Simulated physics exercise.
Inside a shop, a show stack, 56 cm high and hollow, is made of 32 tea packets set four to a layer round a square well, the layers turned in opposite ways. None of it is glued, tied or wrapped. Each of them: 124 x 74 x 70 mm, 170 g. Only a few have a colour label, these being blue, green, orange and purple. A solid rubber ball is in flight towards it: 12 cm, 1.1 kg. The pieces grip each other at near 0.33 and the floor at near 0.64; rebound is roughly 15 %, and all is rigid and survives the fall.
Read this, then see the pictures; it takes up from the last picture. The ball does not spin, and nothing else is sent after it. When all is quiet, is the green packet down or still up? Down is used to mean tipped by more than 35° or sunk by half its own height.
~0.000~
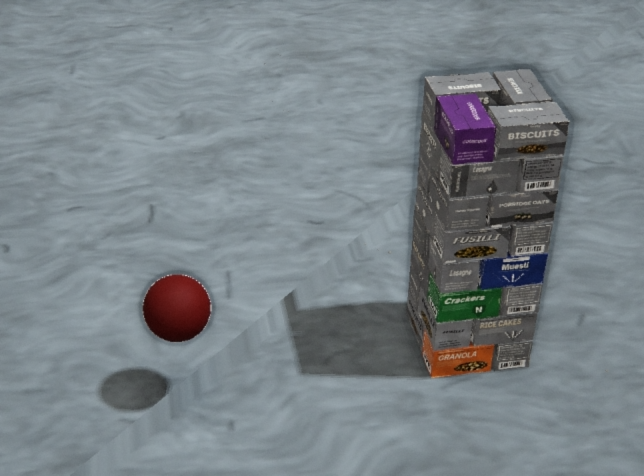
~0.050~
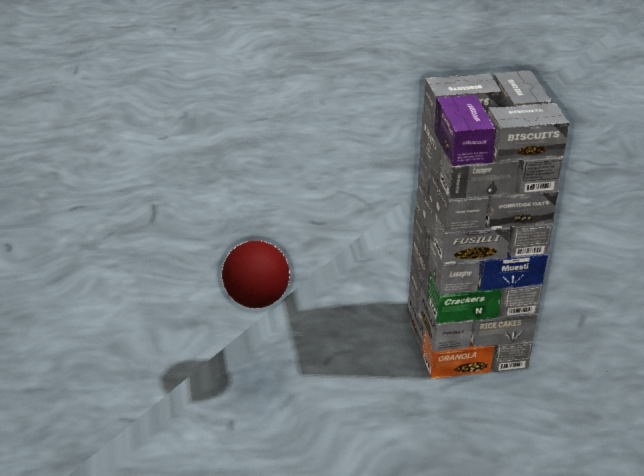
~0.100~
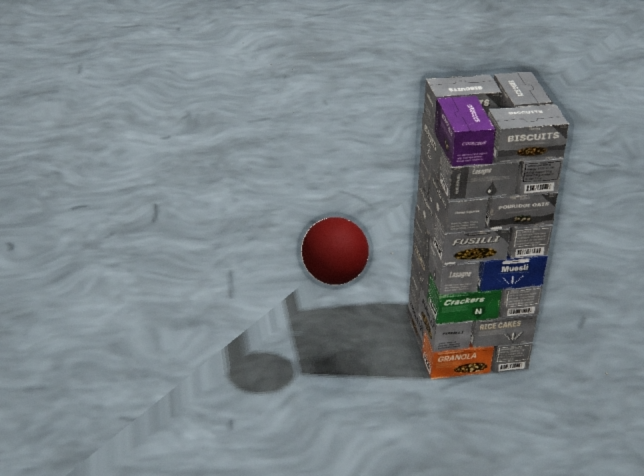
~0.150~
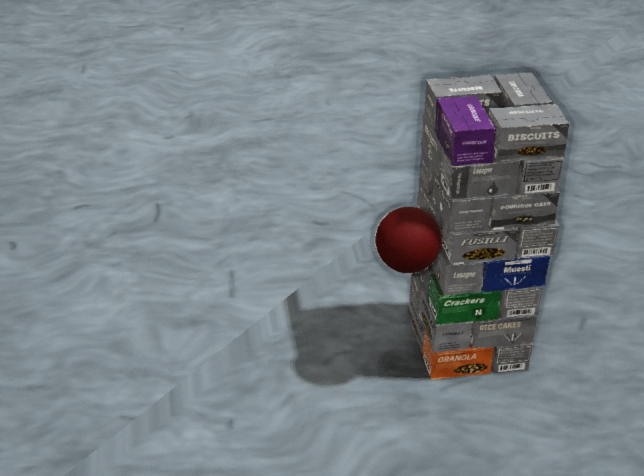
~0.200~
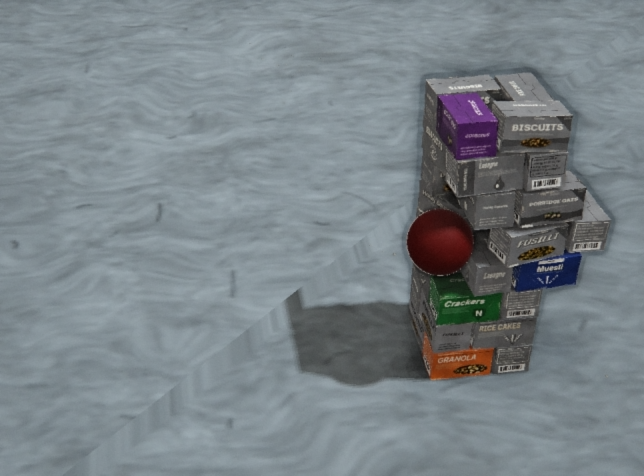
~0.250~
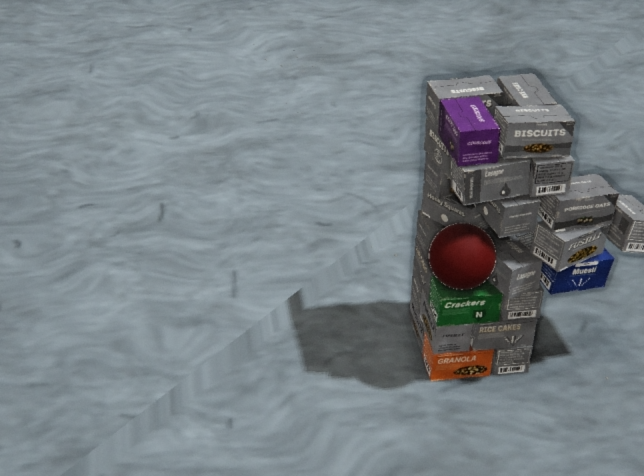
Once things settle, I'd say the green packet holds up.
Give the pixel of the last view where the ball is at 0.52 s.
Position: About (525, 300).
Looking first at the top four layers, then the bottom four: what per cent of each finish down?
Top 80 per cent versus bottom 10 per cent.
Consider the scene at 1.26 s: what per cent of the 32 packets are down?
It's 45 percent at that point.
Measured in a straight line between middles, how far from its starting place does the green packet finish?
It ends some 1 cm from where it began.
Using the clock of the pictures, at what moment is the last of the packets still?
2.5 s, roughly.
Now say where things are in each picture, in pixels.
In the first picture (places mark the middle of the side facing us; the camera moves round a little), ball (177, 308) 44 cm from contact, 3.3 m/s; green packet (470, 306); purple packet (466, 111); orange packet (463, 362); nothing disturbed.
Ball (256, 274) 29 cm from contact, 3.1 m/s; green packet (470, 307), in the second picture.
Ball (335, 251) 15 cm from contact, 3.0 m/s; green packet (469, 308), in the third picture.
Ball (408, 240) after contact, 2.0 m/s; green packet (470, 309); 4 disturbed, none down, in the fourth picture.
Ball (440, 242) after contact, 1.0 m/s; green packet (470, 310); blue packet (549, 274) shifted 7 cm; steepest lean 7°, the packet at (537, 135); 15 disturbed, none down, in the fifth picture.
Ball (462, 256) after contact, 1.1 m/s; green packet (470, 311); blue packet (583, 277) leaning 7°; purple packet (470, 113) shifted 11 mm; 19 disturbed, none down, in the sixth picture.
After 0.52 s, ball still moving; 9 of the 32 packets down; green packet shifted 9 mm; purple packet on its side.
After 1.26 s, ball still moving; 15 of the 32 packets down; green packet shifted 9 mm; purple packet on its side.
At rest (2.9 s), ball rolling away; 15 of the 32 packets down; green packet shifted 9 mm; purple packet on its side; blue packet 21 cm lower. As the last picture would show them, middles, green packet near (467, 296).
